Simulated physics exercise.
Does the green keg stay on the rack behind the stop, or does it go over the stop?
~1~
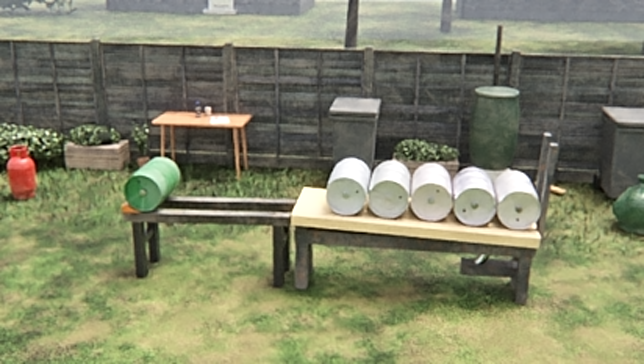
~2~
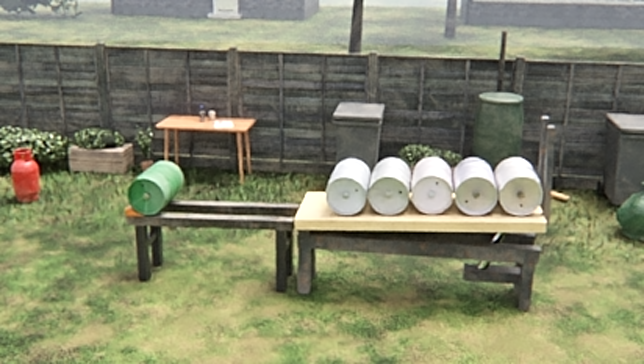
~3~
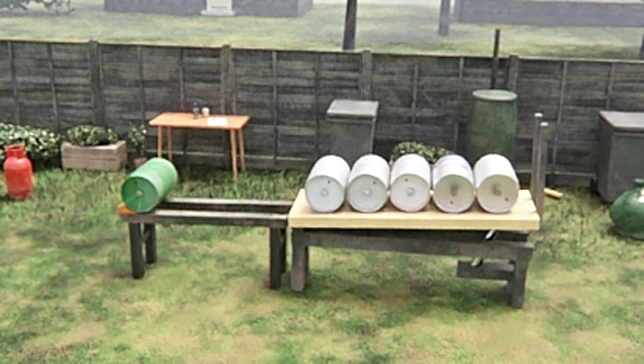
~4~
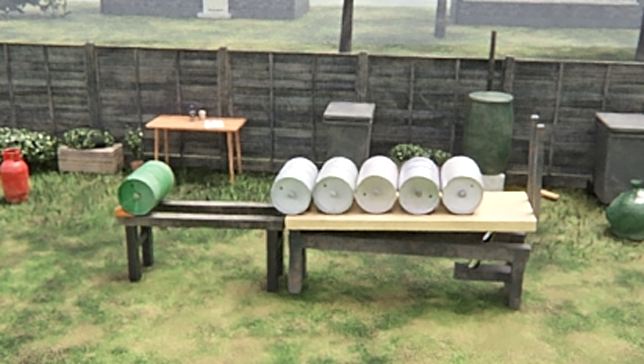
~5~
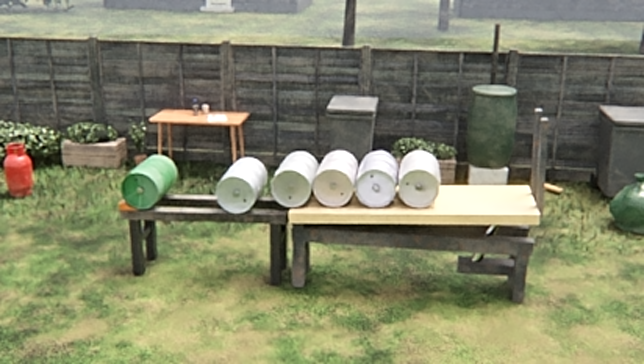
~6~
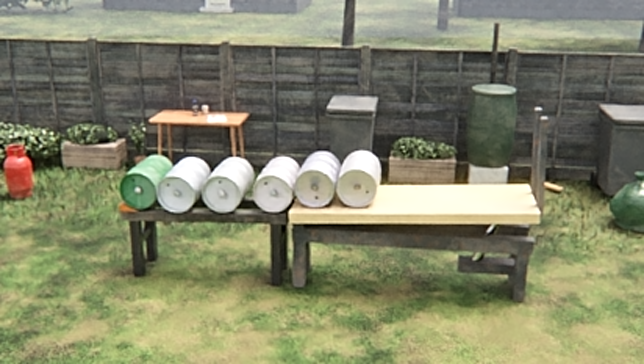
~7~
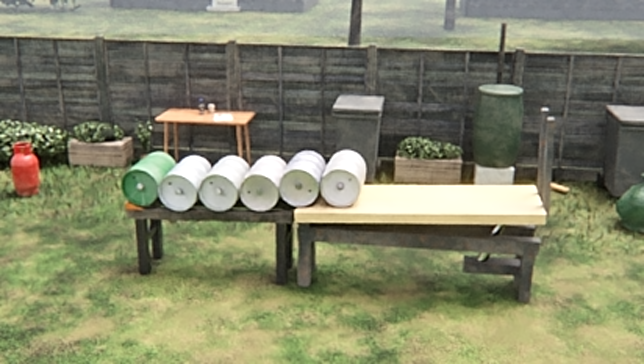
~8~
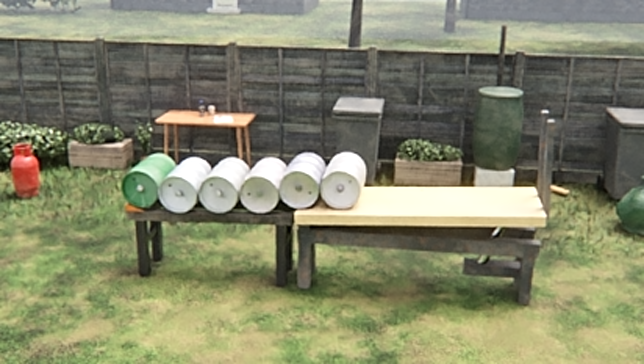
The green keg stays on the rack, held back at the left end with the white kegs lined up against it.
